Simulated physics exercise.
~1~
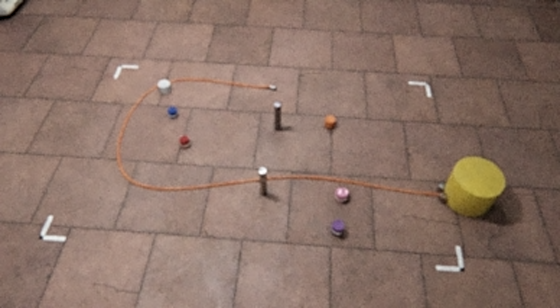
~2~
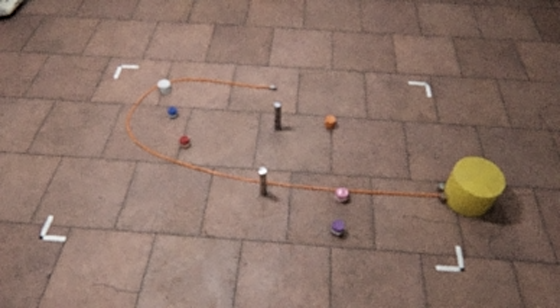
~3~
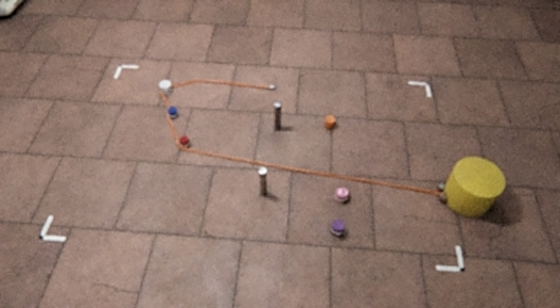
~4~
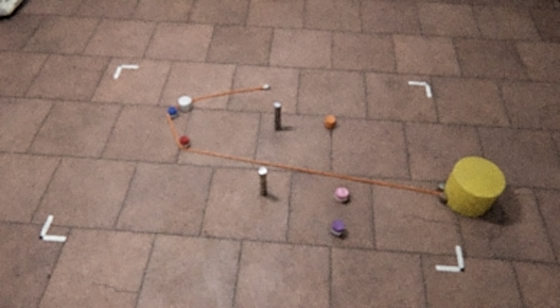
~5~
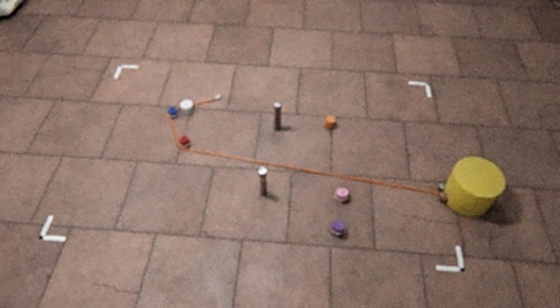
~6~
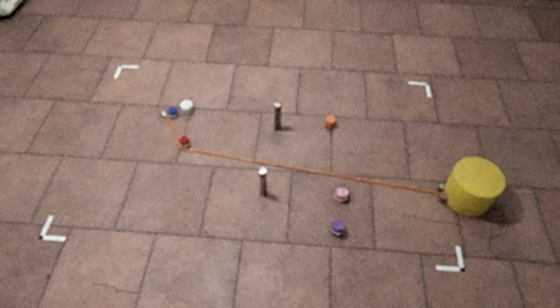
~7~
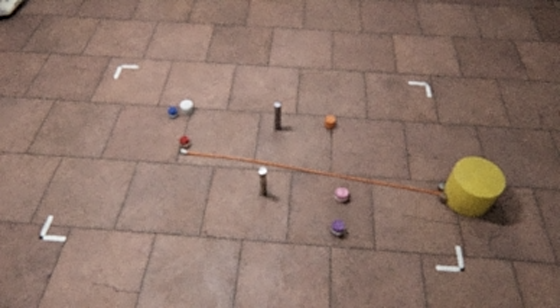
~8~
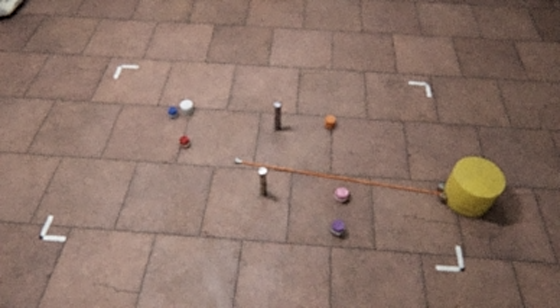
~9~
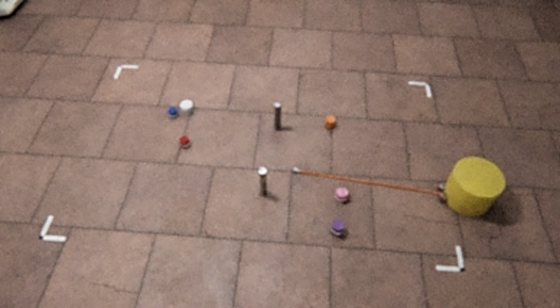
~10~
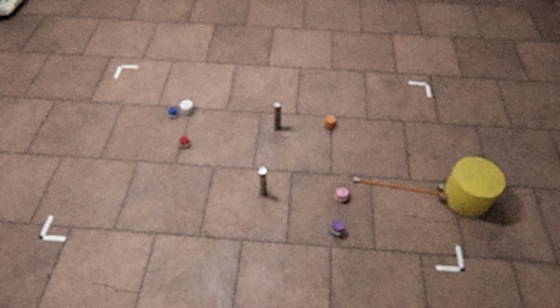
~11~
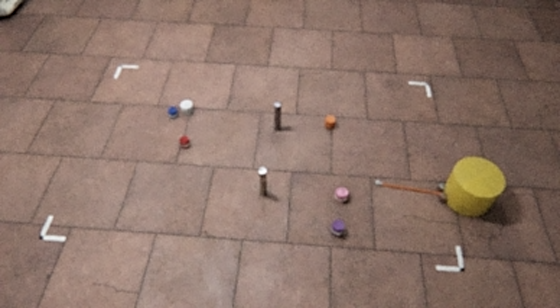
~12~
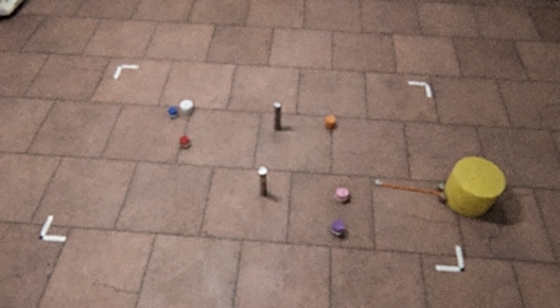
At the start, an orange lead runs from a yellow drum on the right across brown paving, bends in a wide loop at the left, and ends near the upper middle, with two upright posts and six small coloured containers around it. The lead is drawn in toward the drum, and its loop tightens against the white tub, blue jar and red jar. The white tub slides a short way right and down, beside the blue jar. The free end slips past the tub and jars, then travels right past the posts. Finally, only a short length sticks out from the drum, while the other containers sit about where they began.
